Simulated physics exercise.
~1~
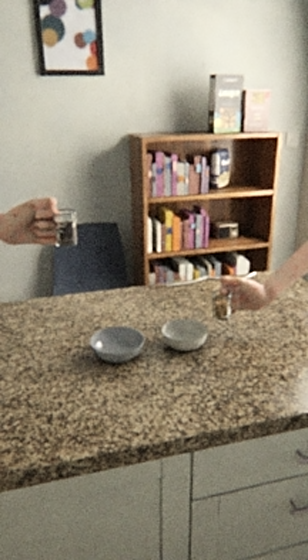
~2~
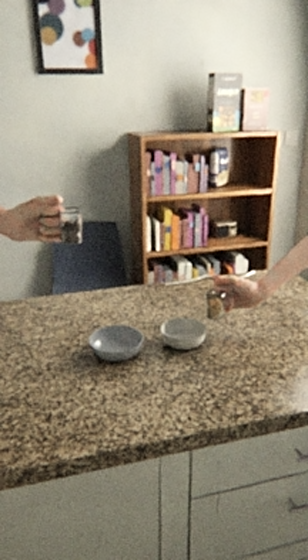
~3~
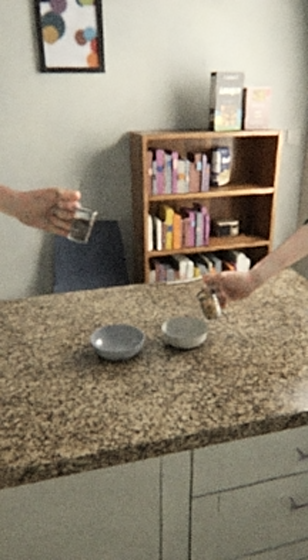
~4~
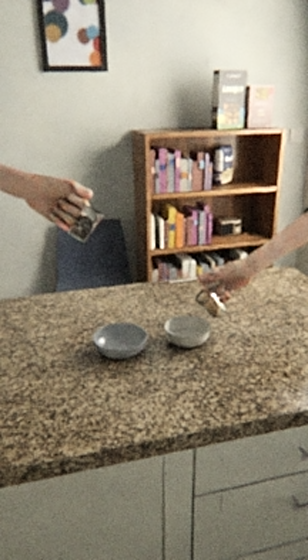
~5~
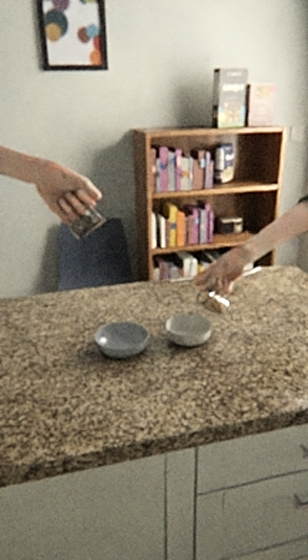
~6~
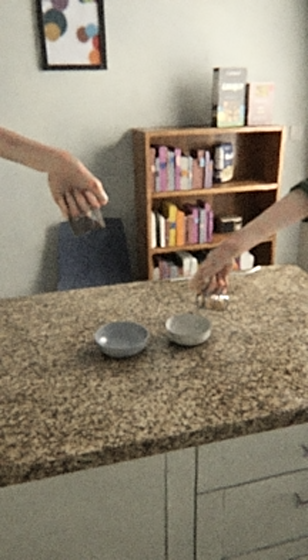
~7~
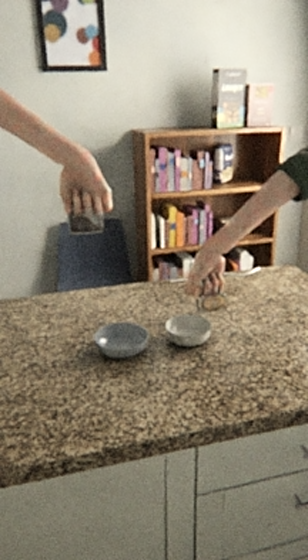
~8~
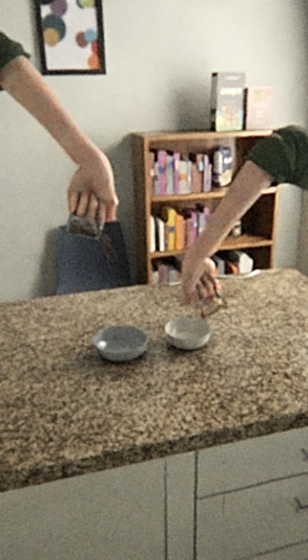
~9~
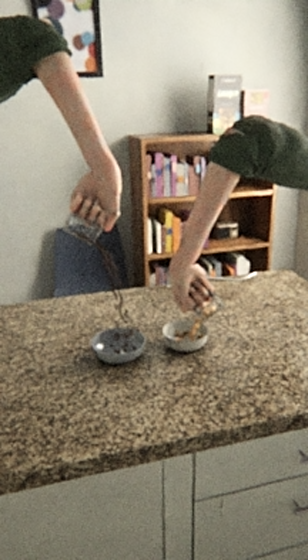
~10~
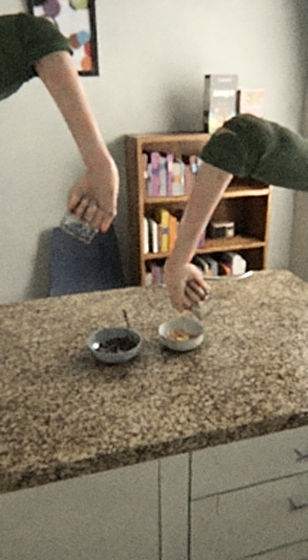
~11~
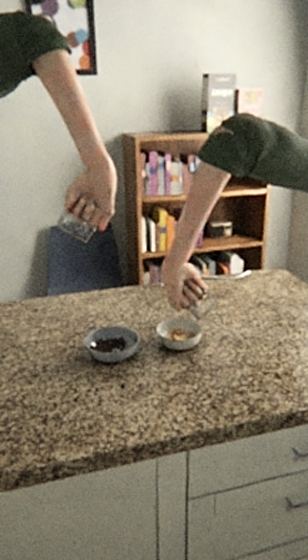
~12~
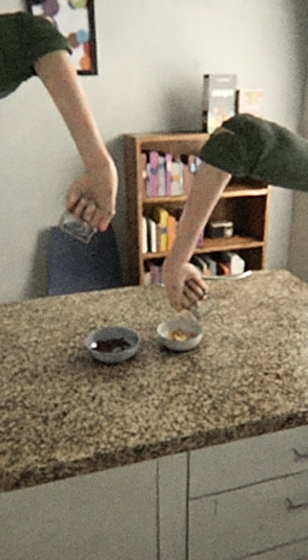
Two hands holding clear cups move inward over a speckled brown stone counter, seen from slightly above in a gently swaying view. A blue-grey bowl sits on the left and a smaller, paler one on the right, with a dark chair, a wooden bookcase and a dotted picture behind. The hands tip the cups onto their sides, green sleeves coming into view, then turn them upside down. Dark pieces fall from the higher left cup, and yellowish ones drop on the right. Nearly all the dark pieces settle in the left bowl, a few landing outside, while the right bowl catches everything.
